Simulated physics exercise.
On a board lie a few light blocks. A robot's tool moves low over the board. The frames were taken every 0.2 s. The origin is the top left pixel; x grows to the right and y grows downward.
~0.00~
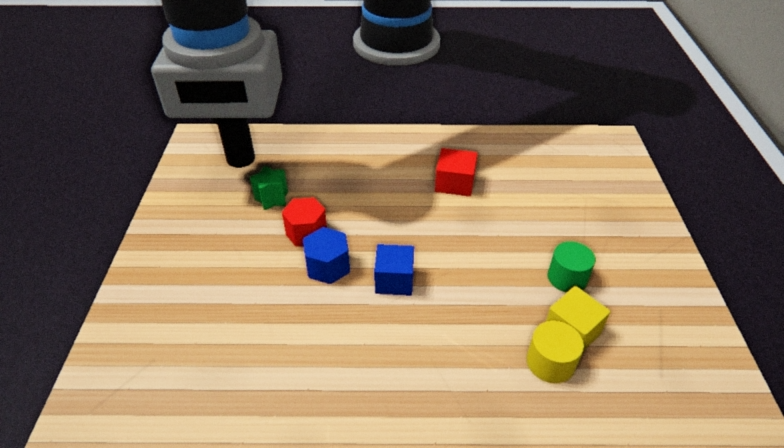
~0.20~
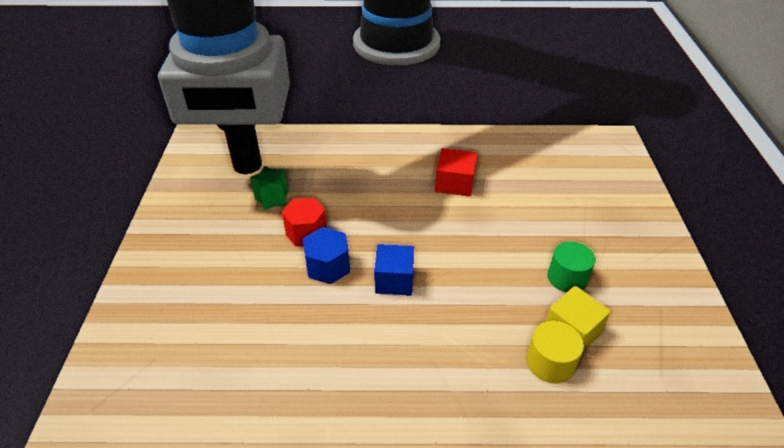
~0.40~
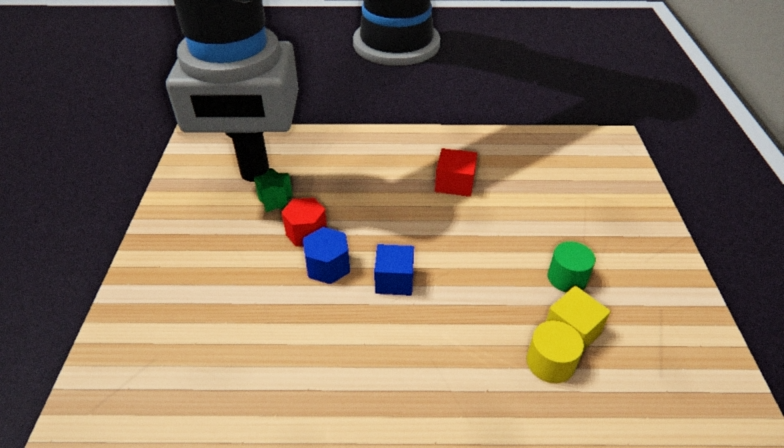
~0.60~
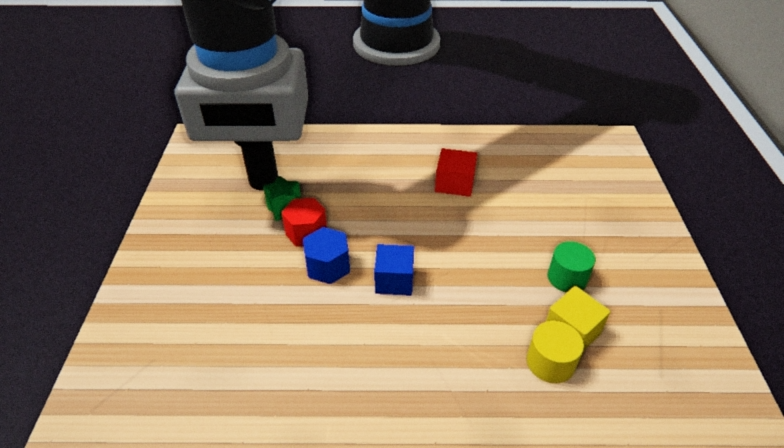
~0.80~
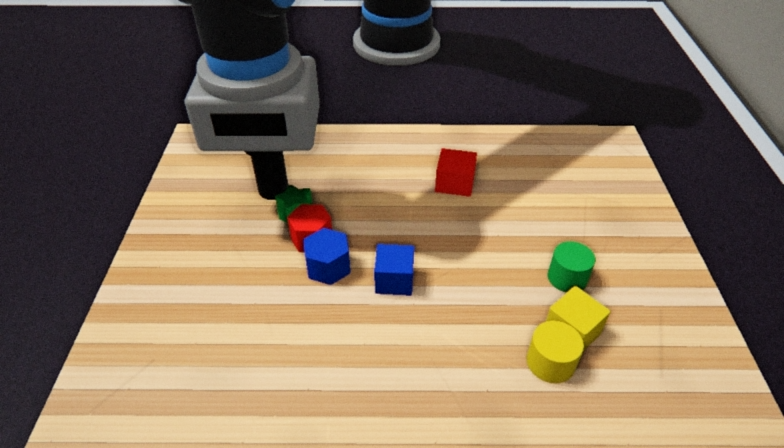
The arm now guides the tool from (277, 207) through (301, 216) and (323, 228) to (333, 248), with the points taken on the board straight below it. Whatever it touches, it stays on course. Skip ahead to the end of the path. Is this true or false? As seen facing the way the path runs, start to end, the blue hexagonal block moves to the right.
True - the claim holds.
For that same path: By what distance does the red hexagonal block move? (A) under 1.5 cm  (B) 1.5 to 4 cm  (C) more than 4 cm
The correct letter is C.
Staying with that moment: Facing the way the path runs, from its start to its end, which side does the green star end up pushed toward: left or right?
Seen from start to end, it moves left.
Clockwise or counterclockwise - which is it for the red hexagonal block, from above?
It makes a clockwise turn.
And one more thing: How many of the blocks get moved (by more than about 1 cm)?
At least three of them.
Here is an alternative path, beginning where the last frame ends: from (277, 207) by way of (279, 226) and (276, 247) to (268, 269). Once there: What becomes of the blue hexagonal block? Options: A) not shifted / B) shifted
Answer: B.
The first path, step by step. Halfway along, tool at (312, 206); green star at (335, 210); red hexagonal block at (336, 236), turned 40° clockwise; blue hexagonal block at (337, 270).
At the end, tool at (332, 232); green star at (363, 221), turned 40° anticlockwise; red hexagonal block at (353, 247), turned 80° clockwise; blue hexagonal block at (337, 280), turned 15° clockwise; blue square block unmoved.
